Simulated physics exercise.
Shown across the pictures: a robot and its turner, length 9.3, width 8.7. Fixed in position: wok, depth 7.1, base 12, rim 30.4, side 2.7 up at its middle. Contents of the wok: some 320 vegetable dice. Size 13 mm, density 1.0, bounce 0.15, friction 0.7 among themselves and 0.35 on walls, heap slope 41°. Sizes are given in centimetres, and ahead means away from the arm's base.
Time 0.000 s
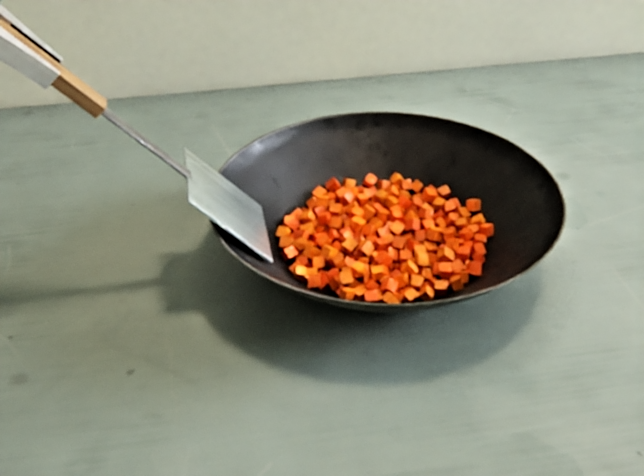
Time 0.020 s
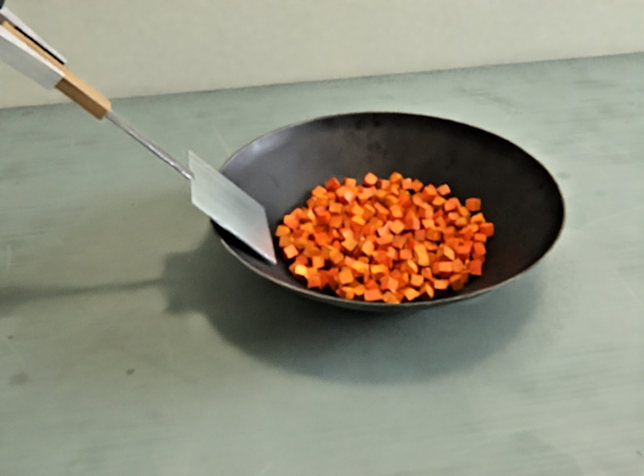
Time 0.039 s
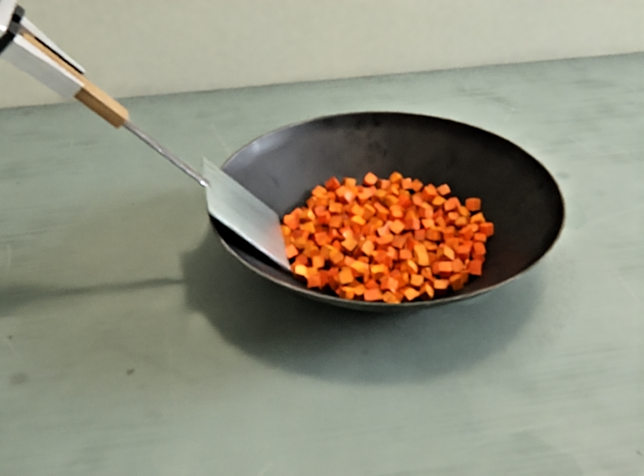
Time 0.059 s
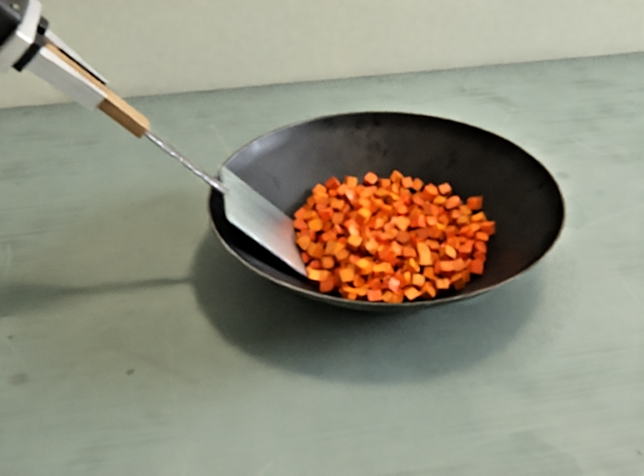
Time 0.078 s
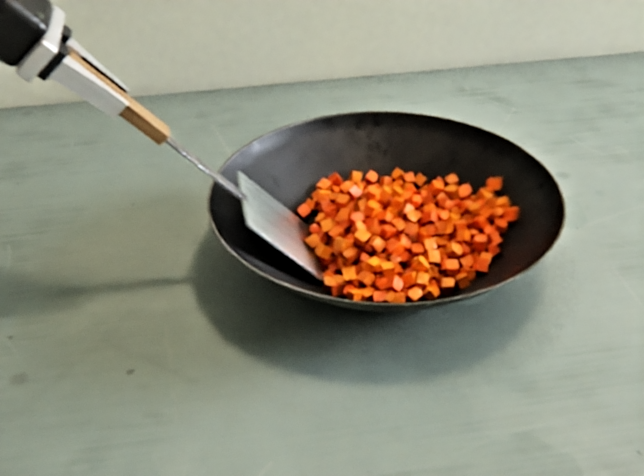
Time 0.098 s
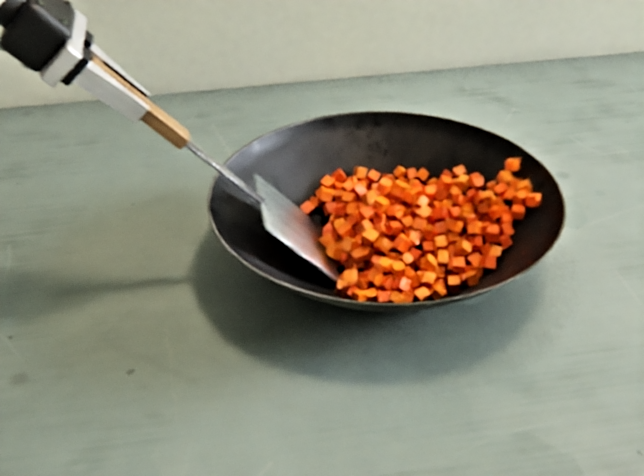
A robot arm slides a metal turner rightward into a dark wok, pushing orange vegetable dice right.
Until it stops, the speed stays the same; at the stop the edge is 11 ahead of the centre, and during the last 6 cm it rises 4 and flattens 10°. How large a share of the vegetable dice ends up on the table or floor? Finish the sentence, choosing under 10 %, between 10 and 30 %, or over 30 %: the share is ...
The share is over 30 %.
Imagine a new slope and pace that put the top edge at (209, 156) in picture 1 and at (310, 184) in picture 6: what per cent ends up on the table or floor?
It comes to something like 55 %, give or take.
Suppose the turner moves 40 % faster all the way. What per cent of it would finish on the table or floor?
55 per cent, about.
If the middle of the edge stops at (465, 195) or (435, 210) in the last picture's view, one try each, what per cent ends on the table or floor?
Try 1: Approx. 20 %; try 2: Approx. 5 %.
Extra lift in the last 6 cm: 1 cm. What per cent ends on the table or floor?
I'd say close to 45 per cent.
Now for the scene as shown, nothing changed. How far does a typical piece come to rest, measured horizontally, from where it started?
I'd put it at close to 13 centimetres.
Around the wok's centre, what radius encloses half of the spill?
That distance comes to about 30 cm.
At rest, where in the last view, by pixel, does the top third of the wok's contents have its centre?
Look near (472, 222).
After 0.17 s, sloping 48°, highest piece 10 above the table; 315 in the wok, 8 on the blade or in flight.
After 0.25 s, sloping 45°, highest piece 10 above the table; 299 in the wok, 24 on the blade or in flight.
After 0.48 s, sloping 38°, highest piece 11 above the table; 173 in the wok, 101 on the table or floor, 49 on the blade or in flight.
After 1.53 s, sloping 38°, highest piece 5 above the table; 173 in the wok, 150 on the table or floor.
In the end, 173 in the wok, 150 on the table or floor. That is 46 % on the table or floor.
